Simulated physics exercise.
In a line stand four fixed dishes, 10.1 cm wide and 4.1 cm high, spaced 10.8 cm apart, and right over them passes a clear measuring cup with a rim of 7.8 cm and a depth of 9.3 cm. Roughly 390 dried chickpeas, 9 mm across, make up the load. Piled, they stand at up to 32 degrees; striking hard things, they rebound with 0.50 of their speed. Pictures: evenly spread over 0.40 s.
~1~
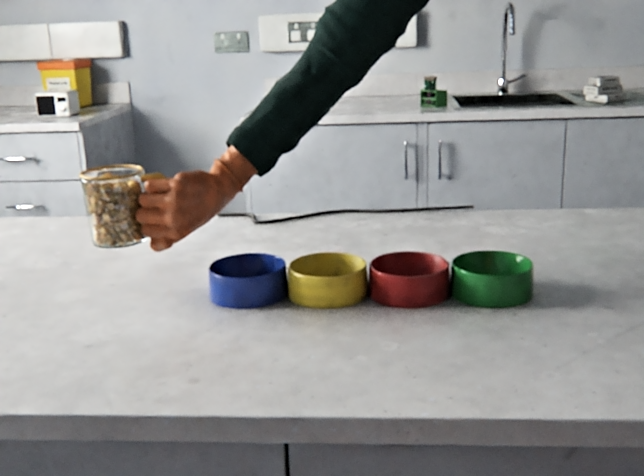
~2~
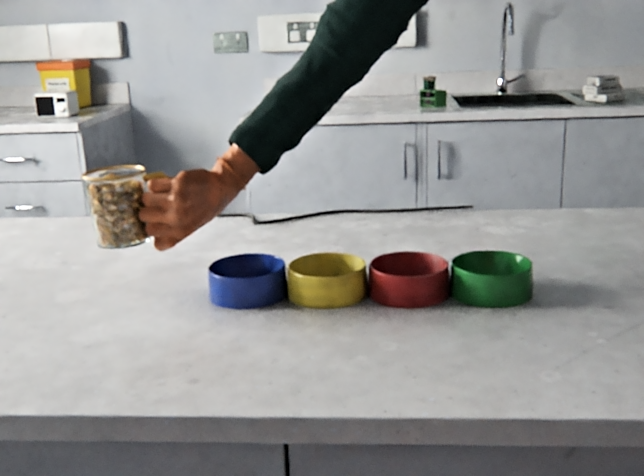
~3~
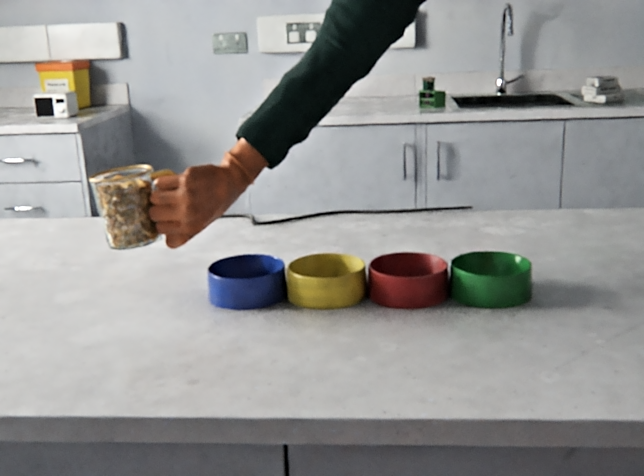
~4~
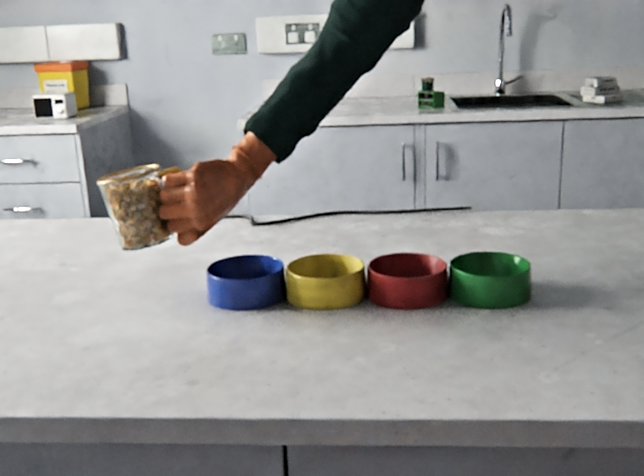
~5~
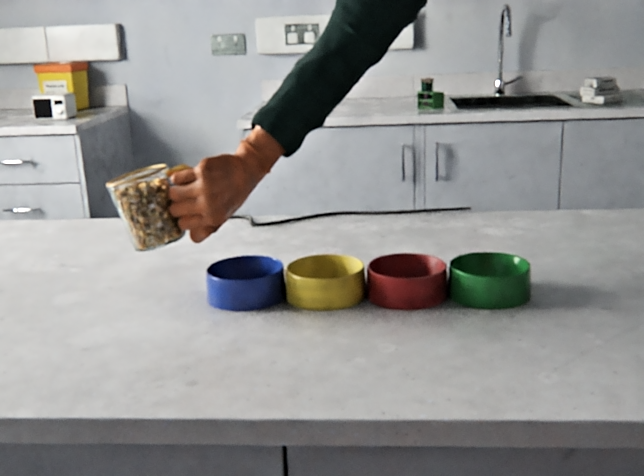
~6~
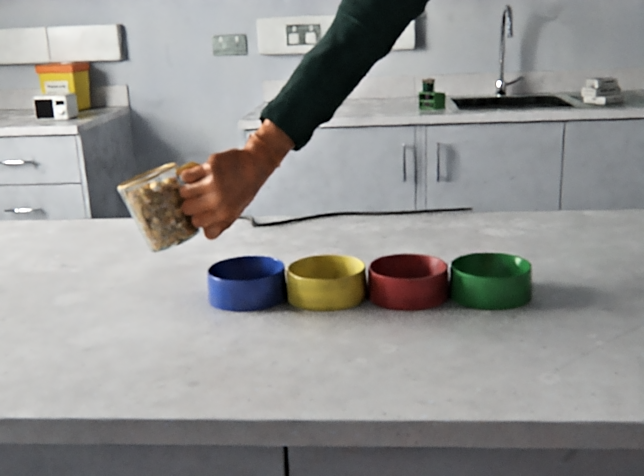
A hand in a dark green sleeve, reaching down from the top, holds a clear measuring cup of small tan pieces at the left, above a pale grey counter in a kitchen-like room, seen from the front and slightly above. Blue, yellow, red and green dishes sit in a row, left to right, before grey cabinets and a sink. The hand moves the cup slightly rightward while gradually tilting it, its rim leaning left, as the view stays practically still.
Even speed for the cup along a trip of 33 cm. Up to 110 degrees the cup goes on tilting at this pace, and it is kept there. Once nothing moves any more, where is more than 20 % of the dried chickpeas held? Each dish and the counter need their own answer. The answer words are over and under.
Red: Under. Blue: Under. Green: Under. Yellow: Over. Counter: Under.
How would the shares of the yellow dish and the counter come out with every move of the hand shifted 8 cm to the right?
Shares in that case - yellow 20 / counter 20.
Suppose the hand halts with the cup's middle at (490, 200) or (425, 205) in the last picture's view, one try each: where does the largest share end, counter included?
On the first run most goes to red, and on the second to red.
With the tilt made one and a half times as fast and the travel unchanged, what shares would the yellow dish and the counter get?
Result - yellow: 60; counter: 10.
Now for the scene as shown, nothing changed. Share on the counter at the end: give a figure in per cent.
Close to 0 per cent, give or take.
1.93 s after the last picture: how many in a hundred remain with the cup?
Estimate: Some 40 %.
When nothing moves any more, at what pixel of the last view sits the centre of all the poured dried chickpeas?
When it all comes to rest, the middle is near (322, 277).
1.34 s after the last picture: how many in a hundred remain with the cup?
That would be some 95 per cent.
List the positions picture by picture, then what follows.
Cup at (116, 207), tilt 0 degrees, lip at (83, 173), moved 0.0 cm; middle of the pieces at (117, 207); blue dish at (247, 265); yellow dish at (327, 265); red dish at (409, 264); green dish at (492, 263), in the first frame.
Cup at (119, 207), tilt 1 degrees, lip at (85, 174), moved 0.5 cm; middle of the pieces at (120, 208), in the second frame.
Cup at (128, 208), tilt 5 degrees, lip at (93, 177), moved 1.9 cm; middle of the pieces at (130, 208), in the third frame.
Cup at (138, 208), tilt 10 degrees, lip at (101, 180), moved 3.4 cm; middle of the pieces at (140, 209), in the fourth frame.
Cup at (149, 209), tilt 14 degrees, lip at (110, 183), moved 4.9 cm; middle of the pieces at (150, 209), in the fifth frame.
Cup at (161, 209), tilt 18 degrees, lip at (121, 186), moved 6.4 cm; middle of the pieces at (163, 209); blue dish at (246, 268); yellow dish at (326, 267); red dish at (408, 266); green dish at (491, 265), in the sixth frame.
Then, 0.80 s after the last picture, tilt 61 degrees; cup holds 100 %.
Then, 1.34 s after the last picture, tilt 90 degrees; cup holds 95 %, yellow 5 %.
Then, 1.93 s after the last picture, tilt 110 degrees; cup holds 40 %, yellow 55 %.
In the end, red 0 %, blue 0 %, green 0 %, yellow 95 %, counter 0 %.
